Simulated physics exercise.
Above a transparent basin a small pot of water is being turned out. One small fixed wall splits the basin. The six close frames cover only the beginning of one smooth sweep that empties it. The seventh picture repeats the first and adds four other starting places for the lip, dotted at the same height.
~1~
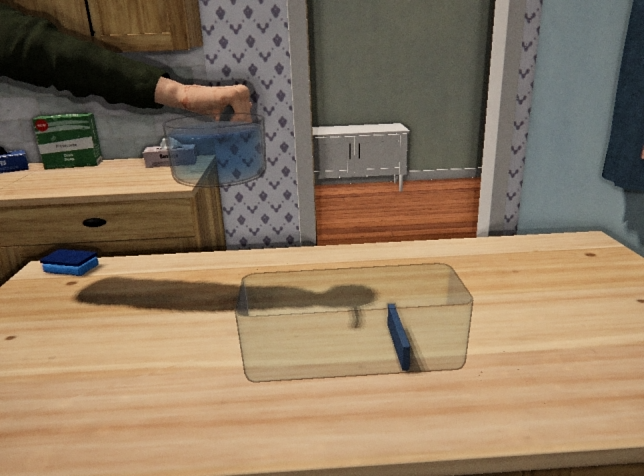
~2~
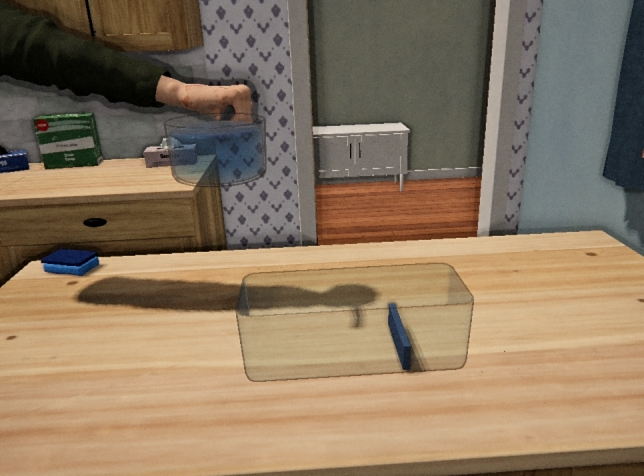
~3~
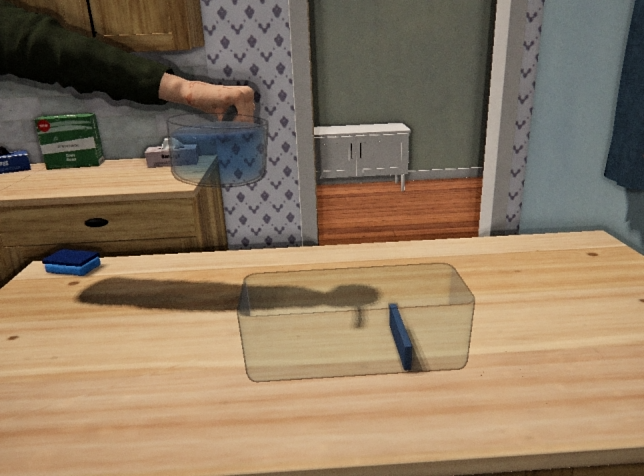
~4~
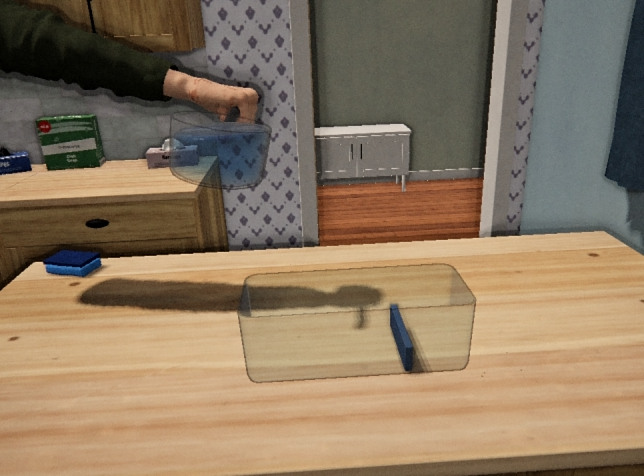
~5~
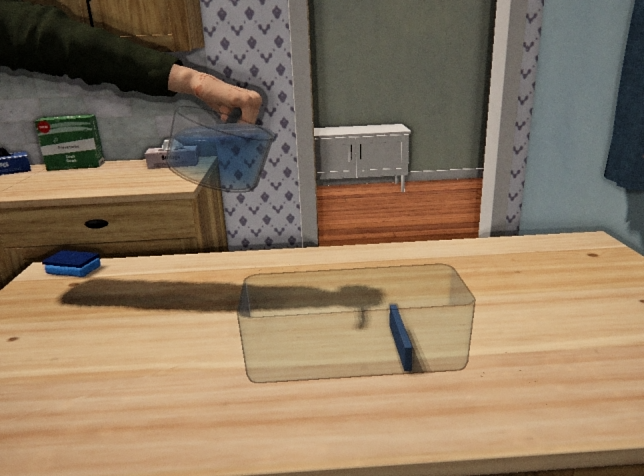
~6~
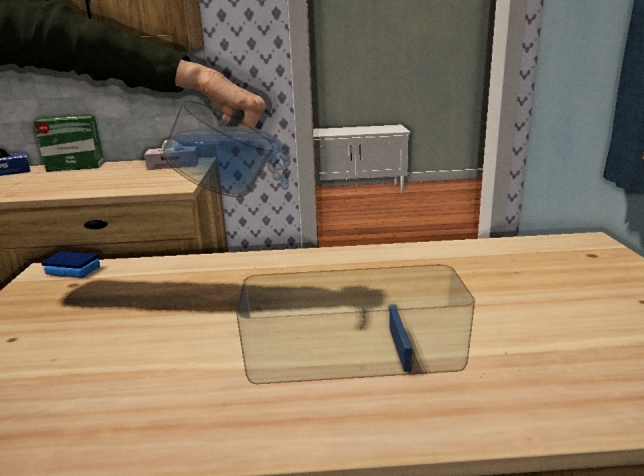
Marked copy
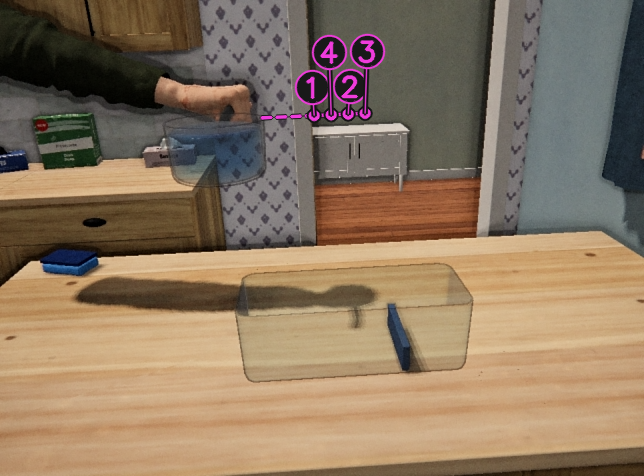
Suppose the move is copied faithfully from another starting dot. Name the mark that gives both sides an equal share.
The answer is spot 4.
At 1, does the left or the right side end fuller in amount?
The left one.
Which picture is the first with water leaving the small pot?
Picture 5.
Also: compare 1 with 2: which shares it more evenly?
2 it is.
On the marked copy, 1 at (314, 115); 2 at (348, 114); 3 at (365, 113); 4 at (331, 114).
Choosing 1, about 77 % ends left of the wall and 21 % right of it.
Choosing 2, about 36 % ends left of the wall and 62 % right of it.
Choosing 3, about 35 % ends left of the wall and 63 % right of it.
Choosing 4, about 50 % ends left of the wall and 49 % right of it.
